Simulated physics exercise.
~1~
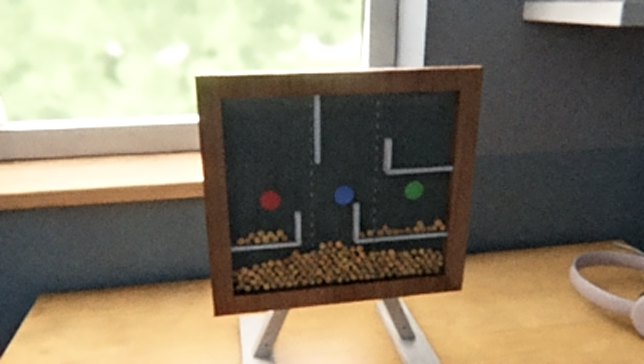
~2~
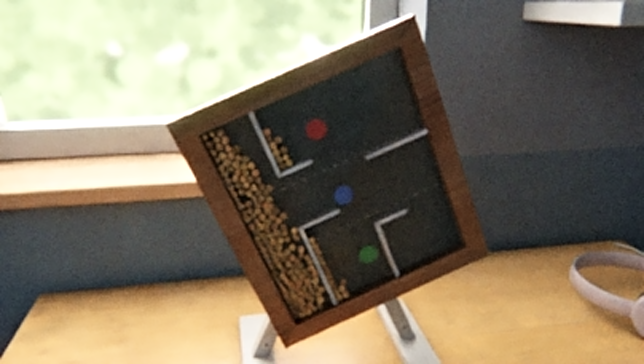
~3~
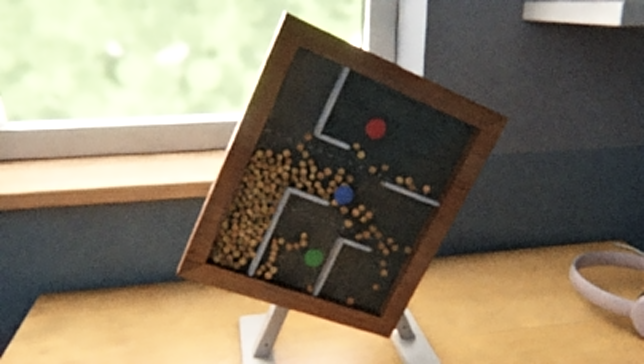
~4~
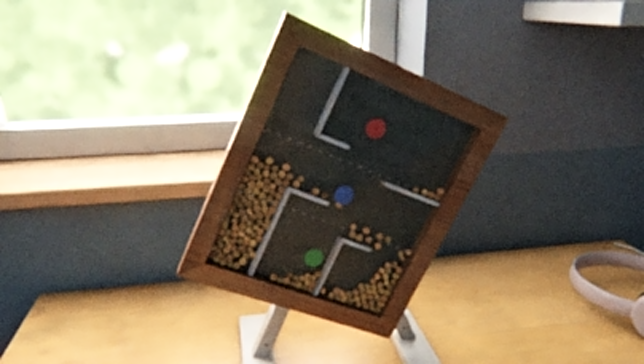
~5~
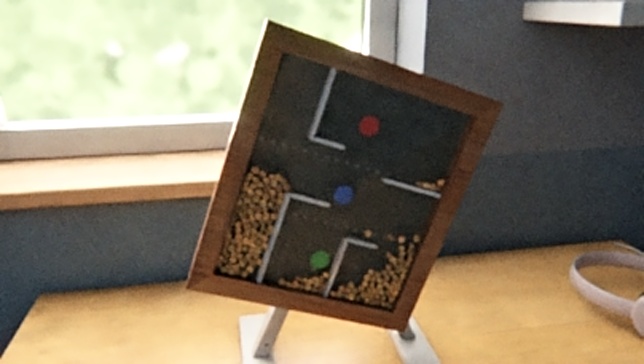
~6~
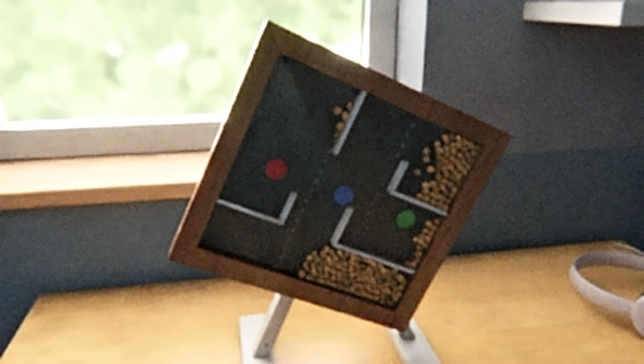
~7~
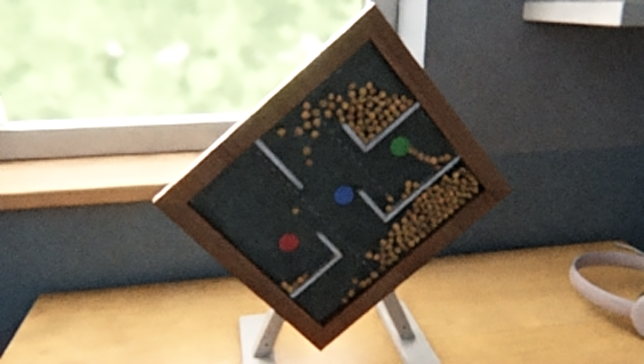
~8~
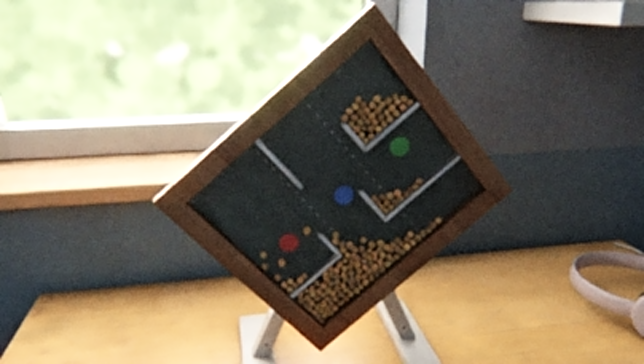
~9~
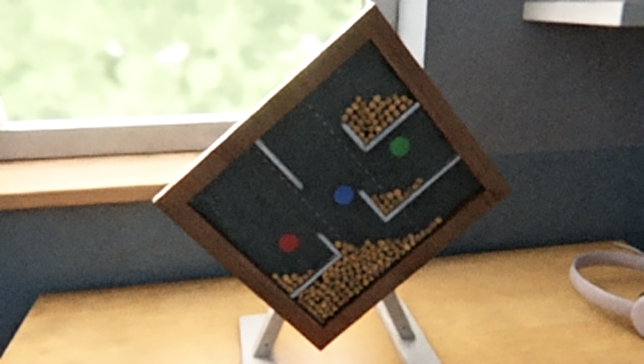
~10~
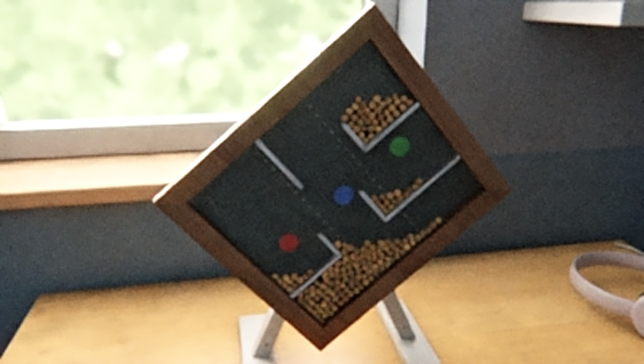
On a wooden desk beside a bright window, seen from the front by a still camera, a wood-framed case with a clear face stands on a pale stand. Small wooden beads lie along its bottom, below red, blue and green stickers and light-coloured ledges. The case turns clockwise well past its side, and the beads pour between the ledges and pile up low down. It then swings back anticlockwise past level, sending beads tumbling down to the left. It stops tilted, with beads heaped in the bottom corner and smaller piles resting on the ledges.
